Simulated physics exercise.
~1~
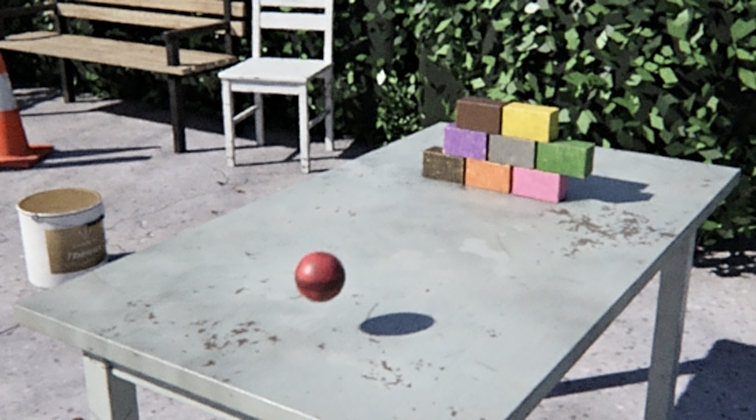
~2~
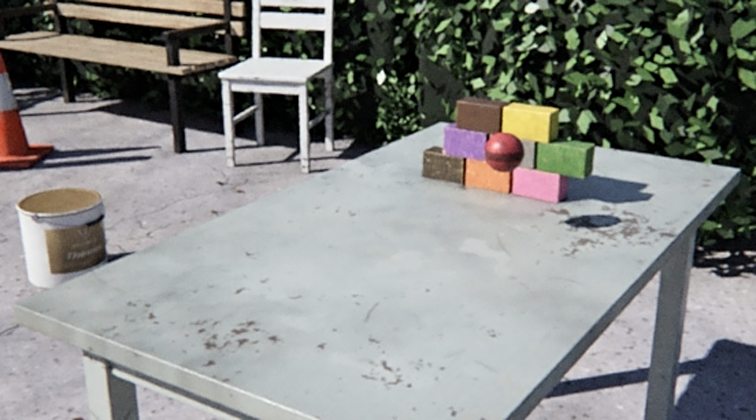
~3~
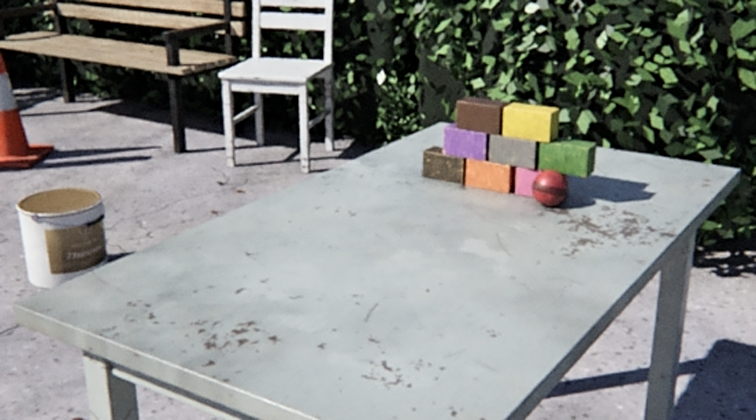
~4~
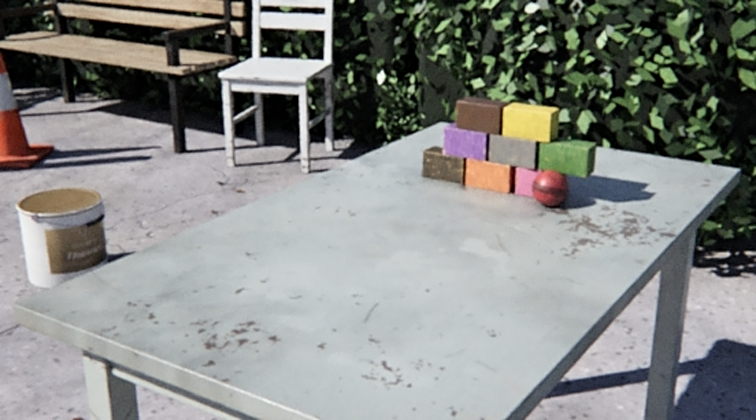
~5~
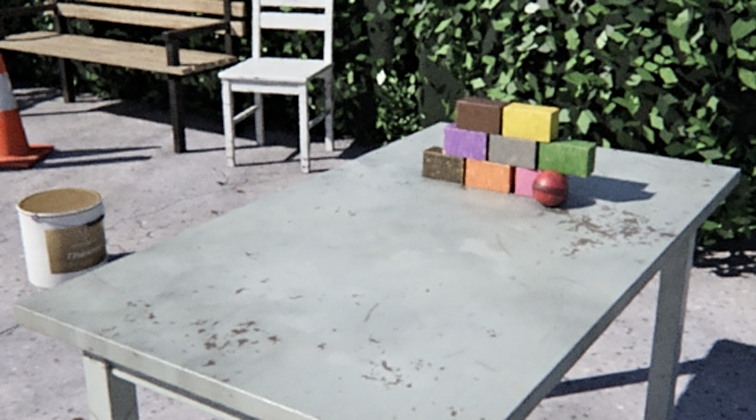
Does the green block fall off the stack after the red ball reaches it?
No, the green block stays standing in its place on the stack.
